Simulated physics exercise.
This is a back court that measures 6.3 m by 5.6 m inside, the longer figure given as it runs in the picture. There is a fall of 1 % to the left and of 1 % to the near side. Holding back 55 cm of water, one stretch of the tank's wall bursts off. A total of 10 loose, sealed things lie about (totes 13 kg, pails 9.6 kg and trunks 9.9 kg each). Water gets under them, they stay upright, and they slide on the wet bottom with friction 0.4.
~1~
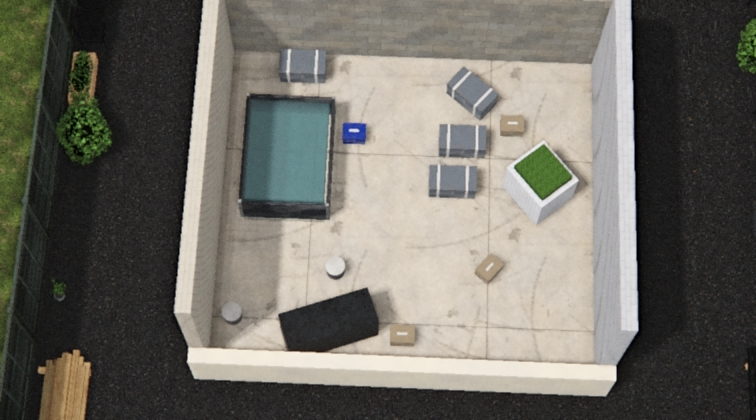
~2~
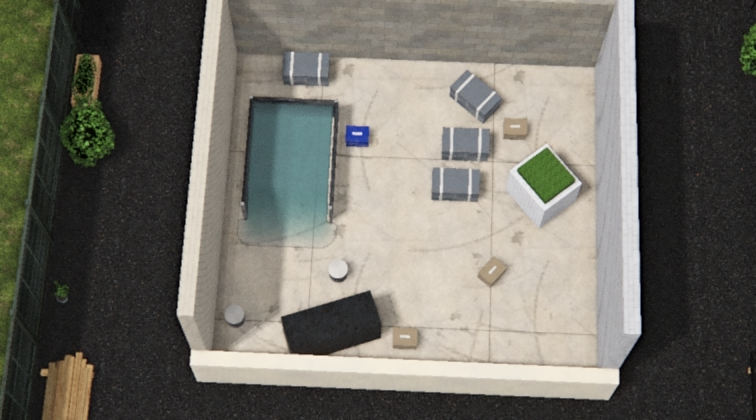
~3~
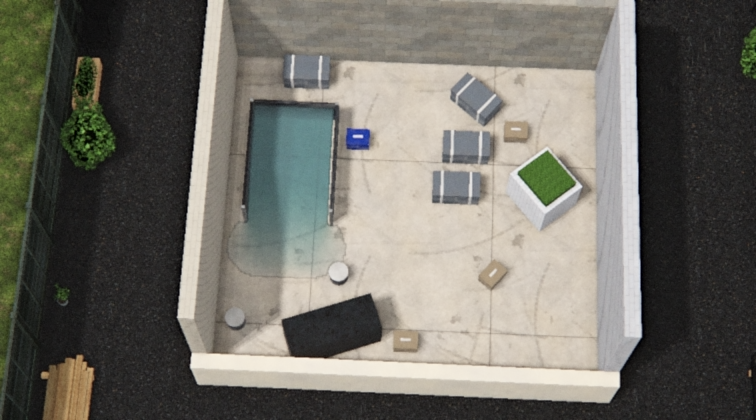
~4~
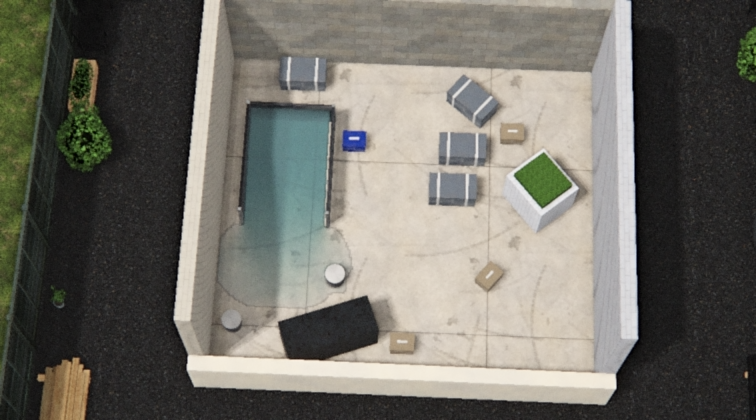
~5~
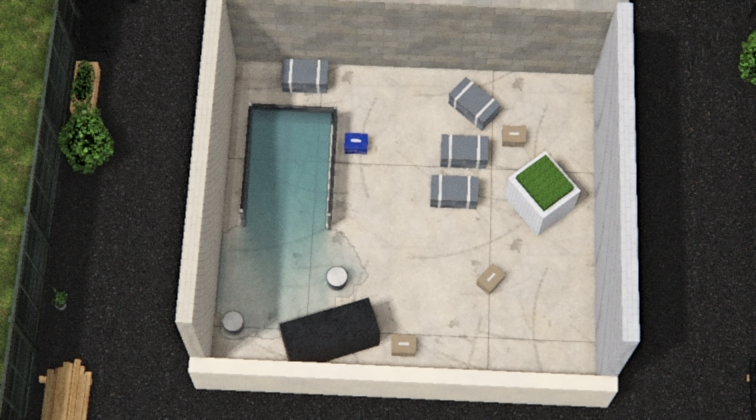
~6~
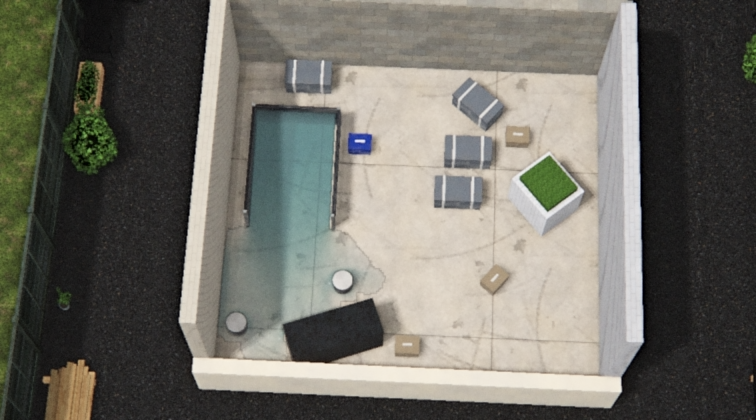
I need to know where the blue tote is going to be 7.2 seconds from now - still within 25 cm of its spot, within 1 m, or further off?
Distance: Minimal.
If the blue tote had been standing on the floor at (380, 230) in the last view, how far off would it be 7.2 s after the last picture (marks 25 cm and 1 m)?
From that spot, it is pushed a bit.
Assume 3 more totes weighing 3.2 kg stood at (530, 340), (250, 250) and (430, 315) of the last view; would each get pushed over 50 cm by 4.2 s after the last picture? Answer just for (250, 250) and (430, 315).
In that order: Past it, more.
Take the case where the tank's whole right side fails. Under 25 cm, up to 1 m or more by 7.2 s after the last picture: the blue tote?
Result: Blue tote displaced far.
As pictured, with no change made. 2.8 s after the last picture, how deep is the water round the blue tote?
The depth there is around 0 cm.
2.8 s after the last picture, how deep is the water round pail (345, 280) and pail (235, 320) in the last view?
Depth approx. 4 cm / 24 cm.
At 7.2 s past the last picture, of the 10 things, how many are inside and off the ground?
The number is 2.
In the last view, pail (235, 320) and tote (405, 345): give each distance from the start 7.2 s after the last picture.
In that order: 60 cm, 0 cm.
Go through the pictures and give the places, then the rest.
In the first picture, the blue tote at (354, 131) rests on the ground; water covers 2.6 m2; 0 of 10 have shifted.
In the second picture, the blue tote at (358, 134) rests on the ground; 3.3 m2 under water; 0 of 10 have shifted.
In the third picture, the blue tote at (358, 137) rests on the ground; 4.2 m2 under water; 0 of 10 have shifted.
In the fourth picture, the blue tote at (354, 139), on the bottom; 5.2 m2 under water; 0 of 10 have shifted.
In the fifth picture, the blue tote at (356, 141) rests on the ground; 6.2 m2 under water; 0 of 10 have shifted.
In the sixth picture, the blue tote at (360, 141) rests on the ground; water covers 6.9 m2; 1 of 10 have shifted.
Then, 0.9 s after the last picture the blue tote is near (360, 141), 0.0 m from its start, aground; 1 afloat.
Then, 2.8 s after the last picture the blue tote is near (360, 141), 0.0 m from its start, aground; 1 afloat.
Then, 4.8 s after the last picture the blue tote is near (360, 141), 0.0 m from its start, aground; 1 afloat.
Then, 7.2 s after the last picture the blue tote is near (360, 141), 0.0 m from its start, aground; 2 afloat.
